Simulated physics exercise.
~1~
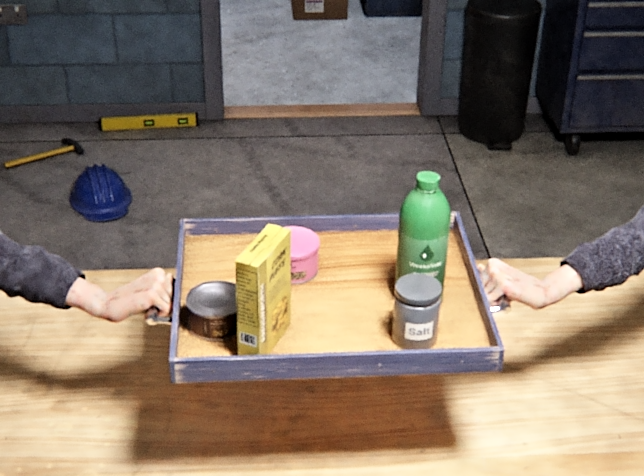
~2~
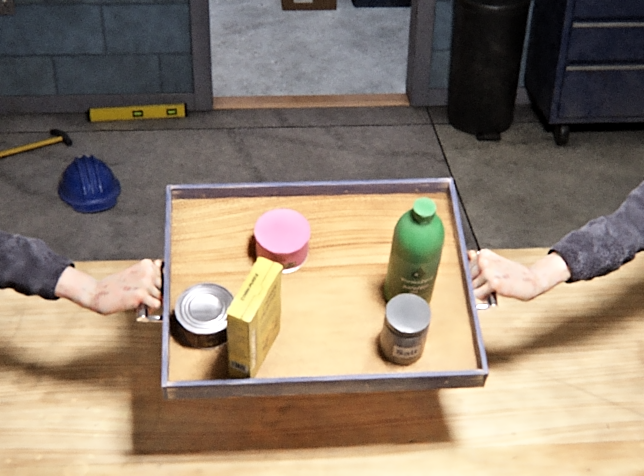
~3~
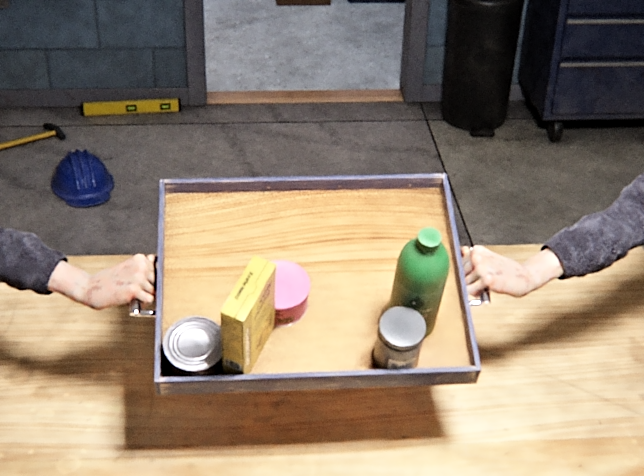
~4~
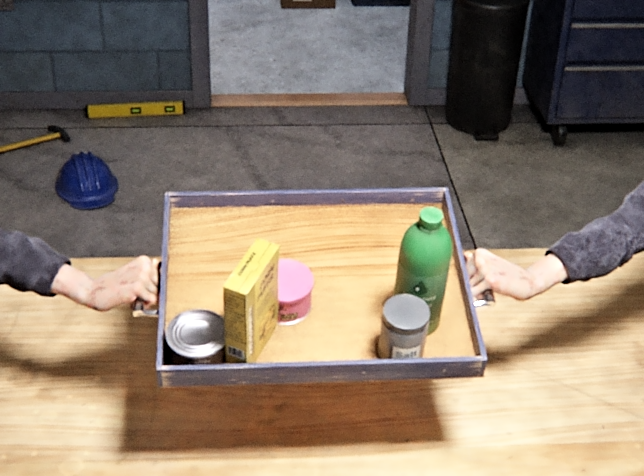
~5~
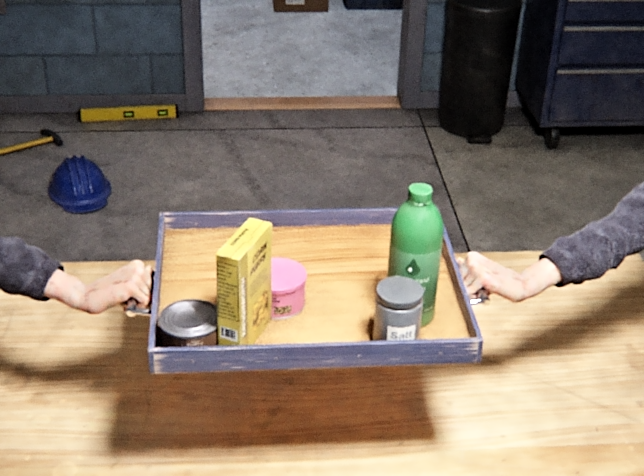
The tray tips toward the viewer and levels again, its items sliding nearer but staying upright.
